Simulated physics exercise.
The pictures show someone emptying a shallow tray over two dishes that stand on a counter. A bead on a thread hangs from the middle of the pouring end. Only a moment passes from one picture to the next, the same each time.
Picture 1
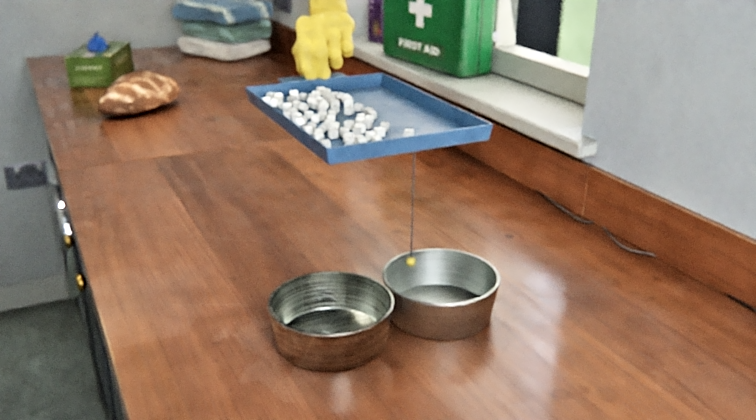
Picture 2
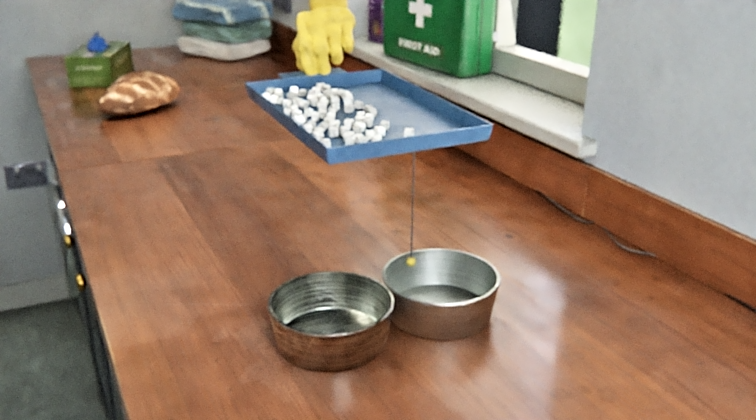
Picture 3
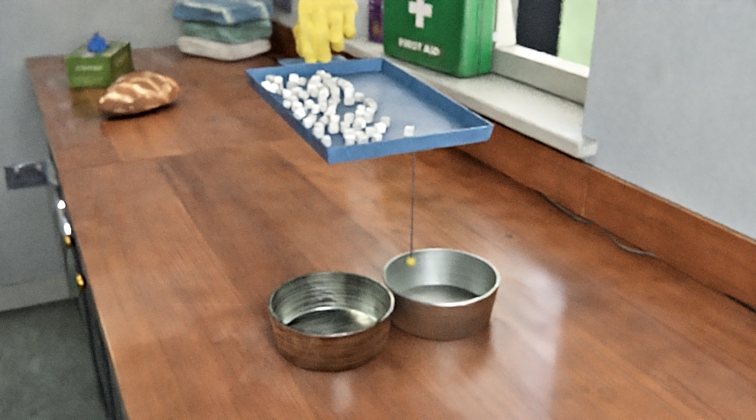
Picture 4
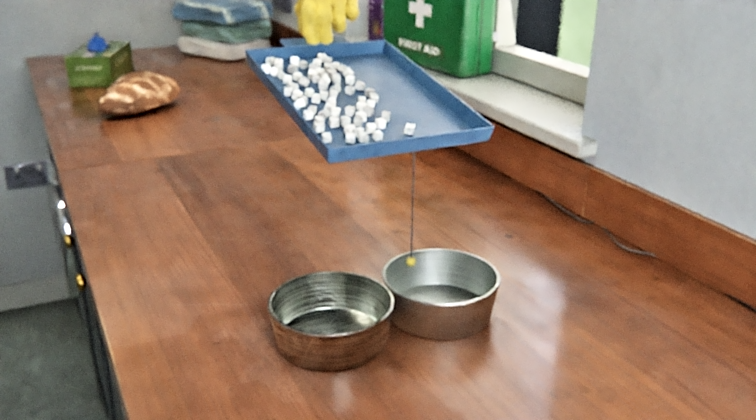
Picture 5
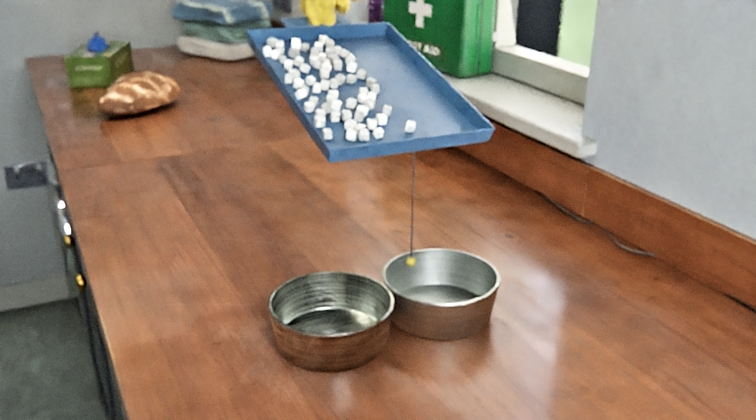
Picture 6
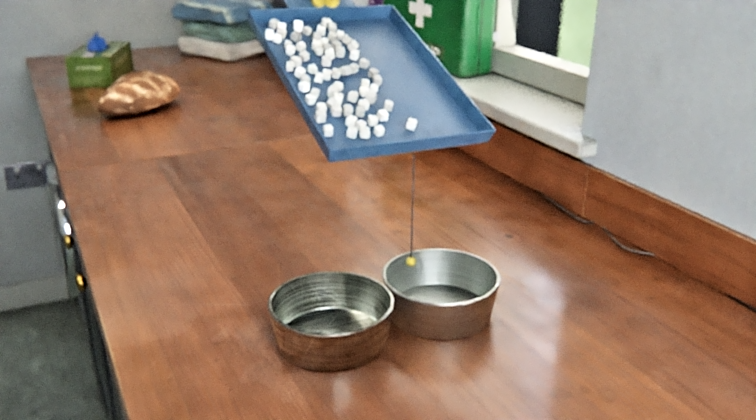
A blue tray of white cubes tilts steadily toward its near end above two round dishes.
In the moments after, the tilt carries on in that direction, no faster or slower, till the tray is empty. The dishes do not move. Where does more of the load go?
The right-hand one ends fuller.
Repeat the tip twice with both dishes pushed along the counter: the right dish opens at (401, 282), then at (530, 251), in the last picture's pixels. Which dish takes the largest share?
In turn: The right dish; left.
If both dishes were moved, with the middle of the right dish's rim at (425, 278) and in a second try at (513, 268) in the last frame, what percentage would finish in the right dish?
Roughly 40 per cent, and 20 per cent.
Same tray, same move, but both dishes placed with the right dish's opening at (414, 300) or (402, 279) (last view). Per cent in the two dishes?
First some 60, then 40 per cent.
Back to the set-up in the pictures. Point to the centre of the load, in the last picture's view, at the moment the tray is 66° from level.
Close to (397, 127).
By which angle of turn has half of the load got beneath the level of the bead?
Roughly 115°.
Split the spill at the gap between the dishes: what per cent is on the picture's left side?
Near 10 %.
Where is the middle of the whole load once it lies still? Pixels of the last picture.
Around (446, 324).
Just after the last frame, tray tipped steeply; almost all on the tray; just a few in the air.
A moment on, tray tipped past a quarter turn; roughly half on the tray; about a tenth in the right dish; roughly a quarter outside both; roughly a quarter in the air.
Further on, tray tipped past a quarter turn; about a tenth in the left dish; roughly half in the right dish; roughly a third outside both.
When it is over, tray tipped past a quarter turn; about a tenth in the left dish; roughly half in the right dish; roughly a third outside both.
